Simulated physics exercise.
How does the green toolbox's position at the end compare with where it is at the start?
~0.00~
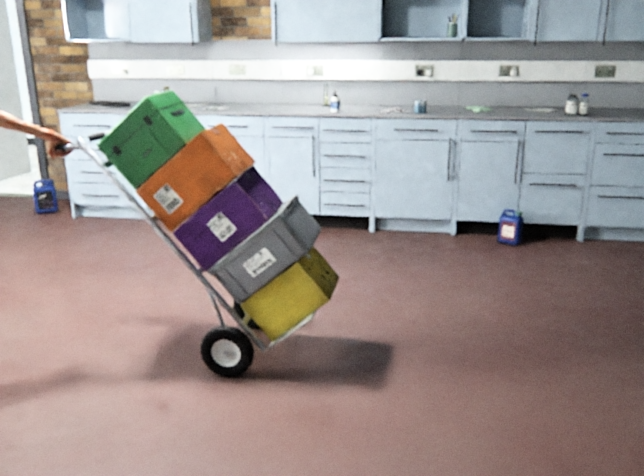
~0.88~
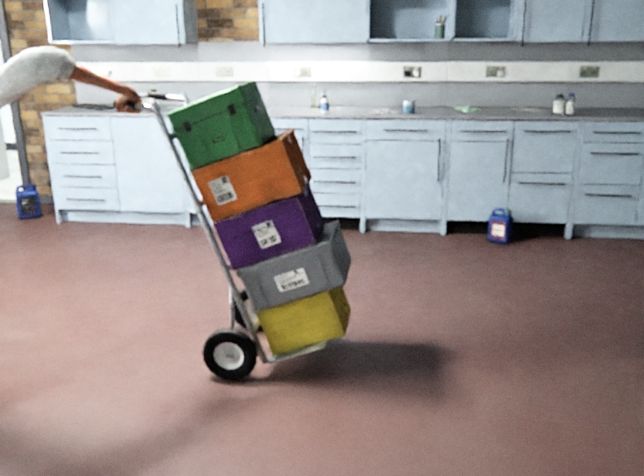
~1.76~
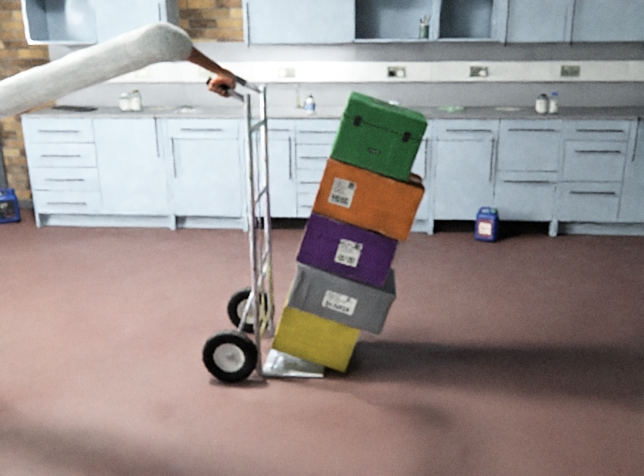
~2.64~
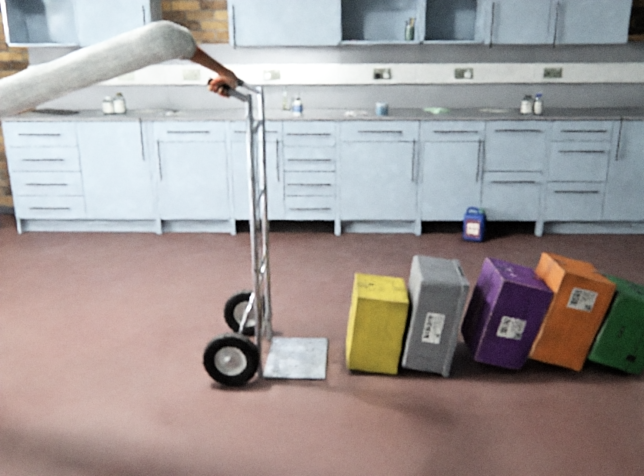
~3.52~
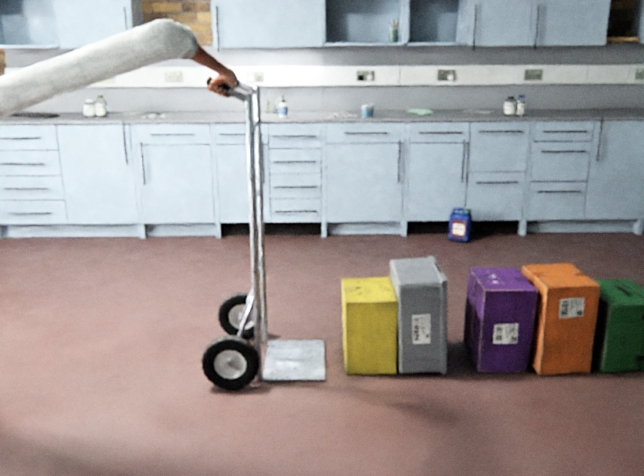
At the start the green toolbox sits on top of the stack on the tilted hand truck, toward the left. At the end it is down on the floor at the far right, the farthest of the boxes from the truck.
